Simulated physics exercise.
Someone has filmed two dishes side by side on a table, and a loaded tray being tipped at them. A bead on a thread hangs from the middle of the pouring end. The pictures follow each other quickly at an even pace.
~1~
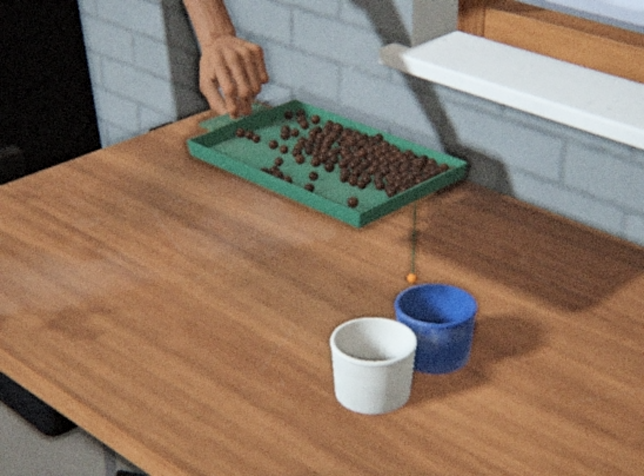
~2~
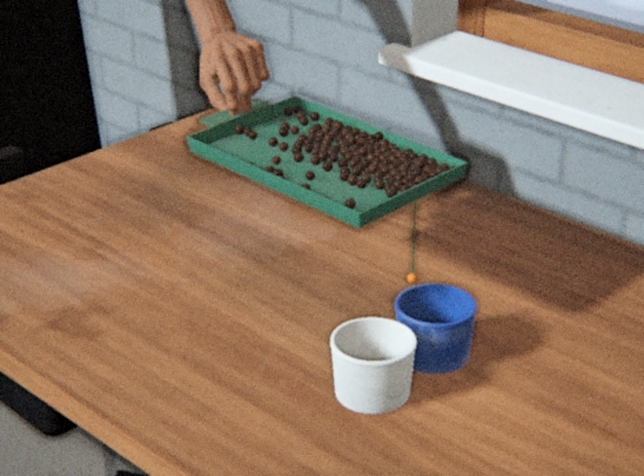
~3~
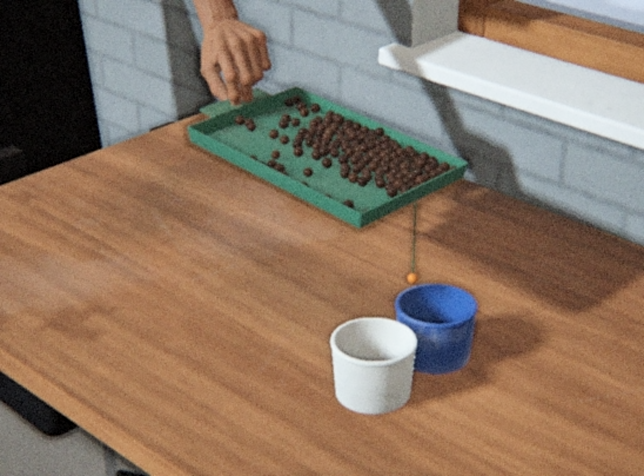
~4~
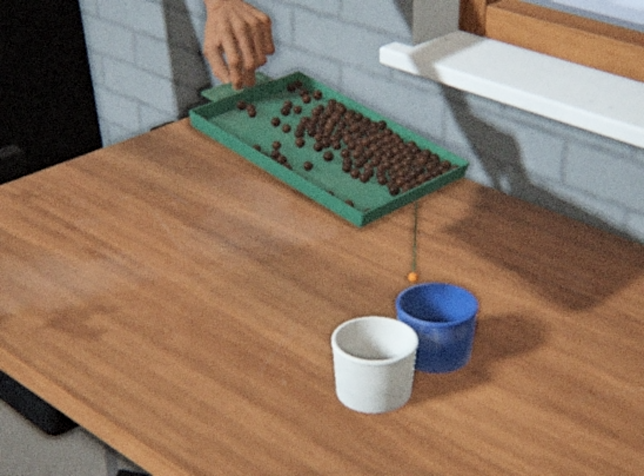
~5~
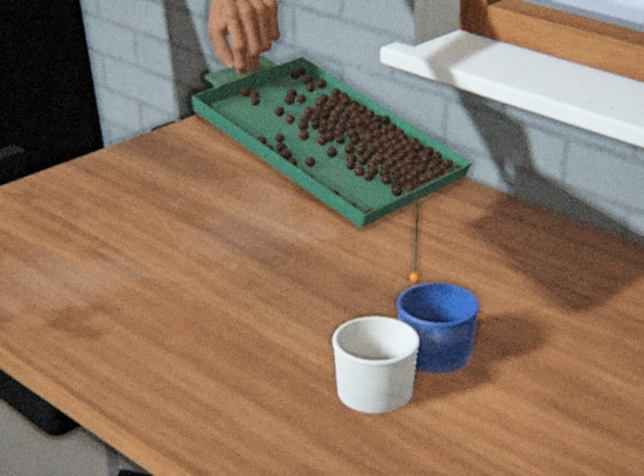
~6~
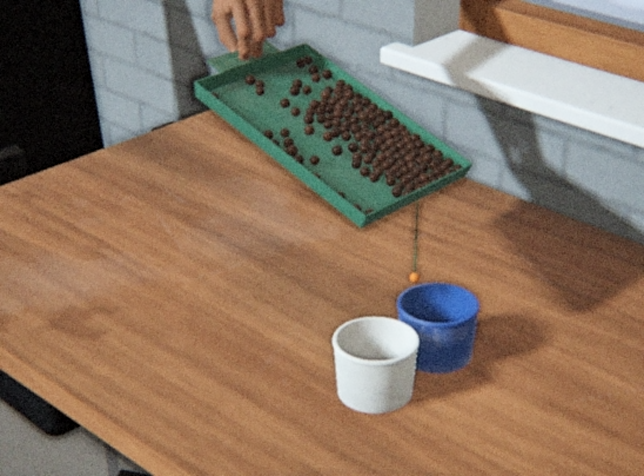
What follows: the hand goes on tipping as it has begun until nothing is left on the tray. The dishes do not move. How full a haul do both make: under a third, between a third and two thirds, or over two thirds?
Together they catch from one third to two thirds.
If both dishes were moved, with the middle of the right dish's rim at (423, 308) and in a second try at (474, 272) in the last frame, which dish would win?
At the first place the right one, at the second the left dish.
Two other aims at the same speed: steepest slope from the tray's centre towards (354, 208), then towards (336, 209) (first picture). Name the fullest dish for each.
One: The left one. Two: Left.
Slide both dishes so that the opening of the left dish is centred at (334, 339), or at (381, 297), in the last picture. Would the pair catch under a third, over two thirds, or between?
In turn: Under a third; under a third.
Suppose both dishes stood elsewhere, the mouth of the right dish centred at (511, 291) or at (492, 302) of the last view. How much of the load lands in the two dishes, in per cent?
In turn 60 and 70 in a hundred.
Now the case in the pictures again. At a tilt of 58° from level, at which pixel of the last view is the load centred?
Close to (406, 156).
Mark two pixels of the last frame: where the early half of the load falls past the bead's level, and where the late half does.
First near (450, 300), later near (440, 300).
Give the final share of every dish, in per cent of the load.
About: Left dish 20, right dish 30 per cent.
Just after the last frame, tray tipped steeply; almost all on the tray; just a few in the air.
A moment on, tray tipped right over; roughly a quarter on the tray; about a tenth in the left dish; roughly a quarter in the right dish; roughly a quarter outside both; roughly a quarter in the air.
Further on, tray tipped past a quarter turn; about a tenth in the left dish; roughly a third in the right dish; roughly half outside both.
When it is over, tray tipped past a quarter turn; about a tenth in the left dish; roughly a third in the right dish; roughly half outside both.
